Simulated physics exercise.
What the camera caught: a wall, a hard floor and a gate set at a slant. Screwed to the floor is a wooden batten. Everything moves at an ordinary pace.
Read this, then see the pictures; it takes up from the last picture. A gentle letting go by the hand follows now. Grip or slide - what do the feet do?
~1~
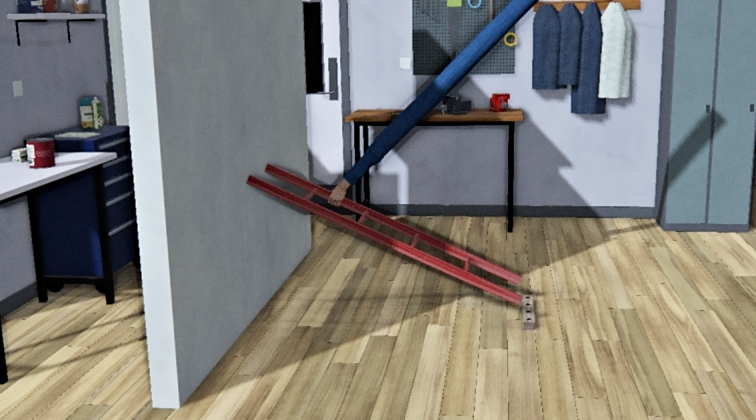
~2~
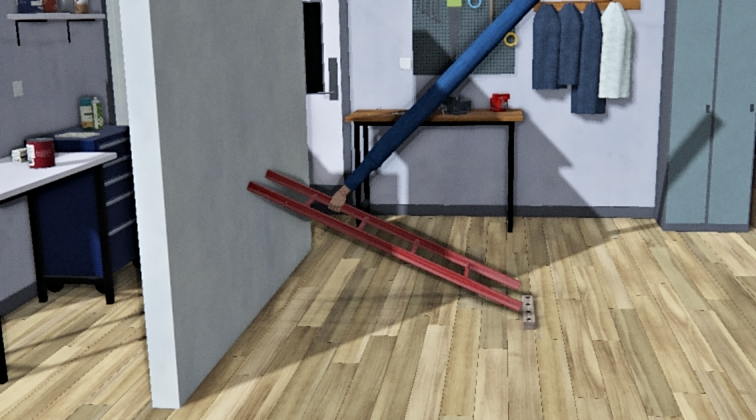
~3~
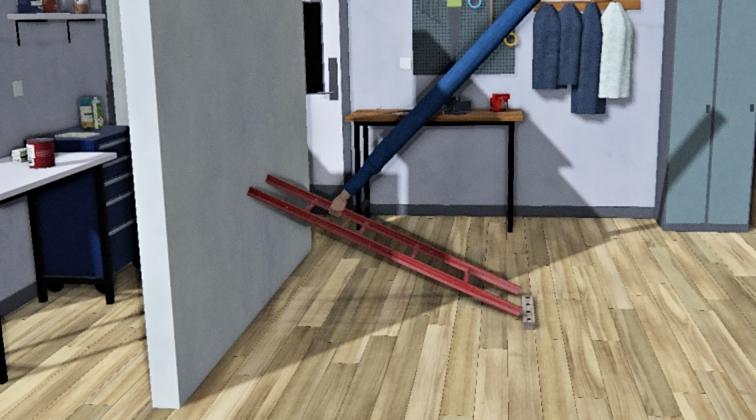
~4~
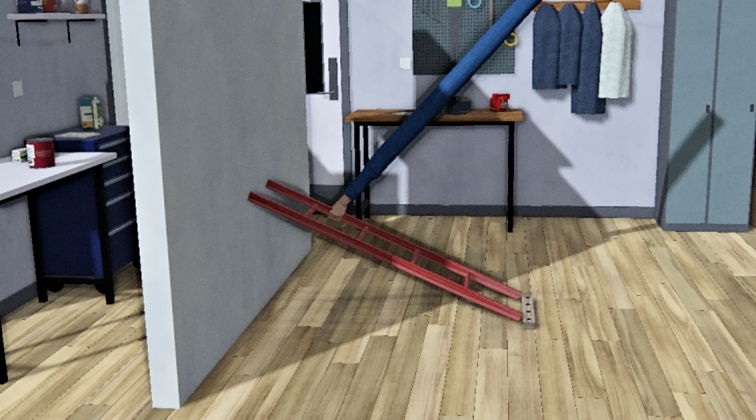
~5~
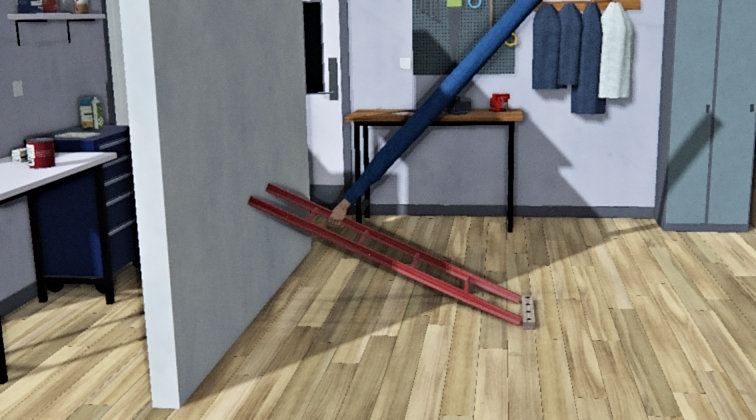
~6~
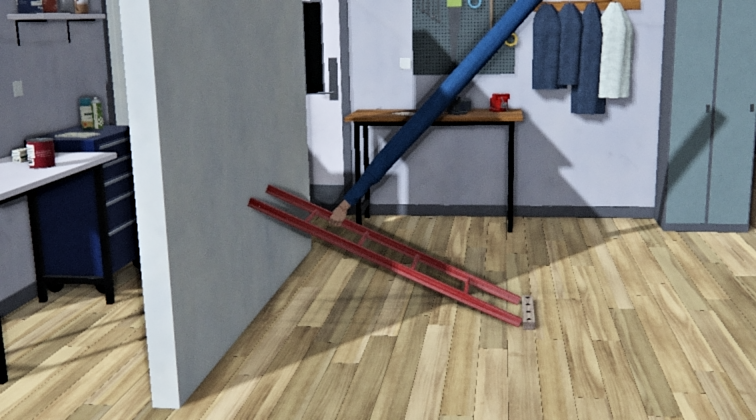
The feet grip.
Then, 0.14 s later than the last frame, red gate at rest near (389, 254).
When it is over, the red gate holds its place, near (389, 254).
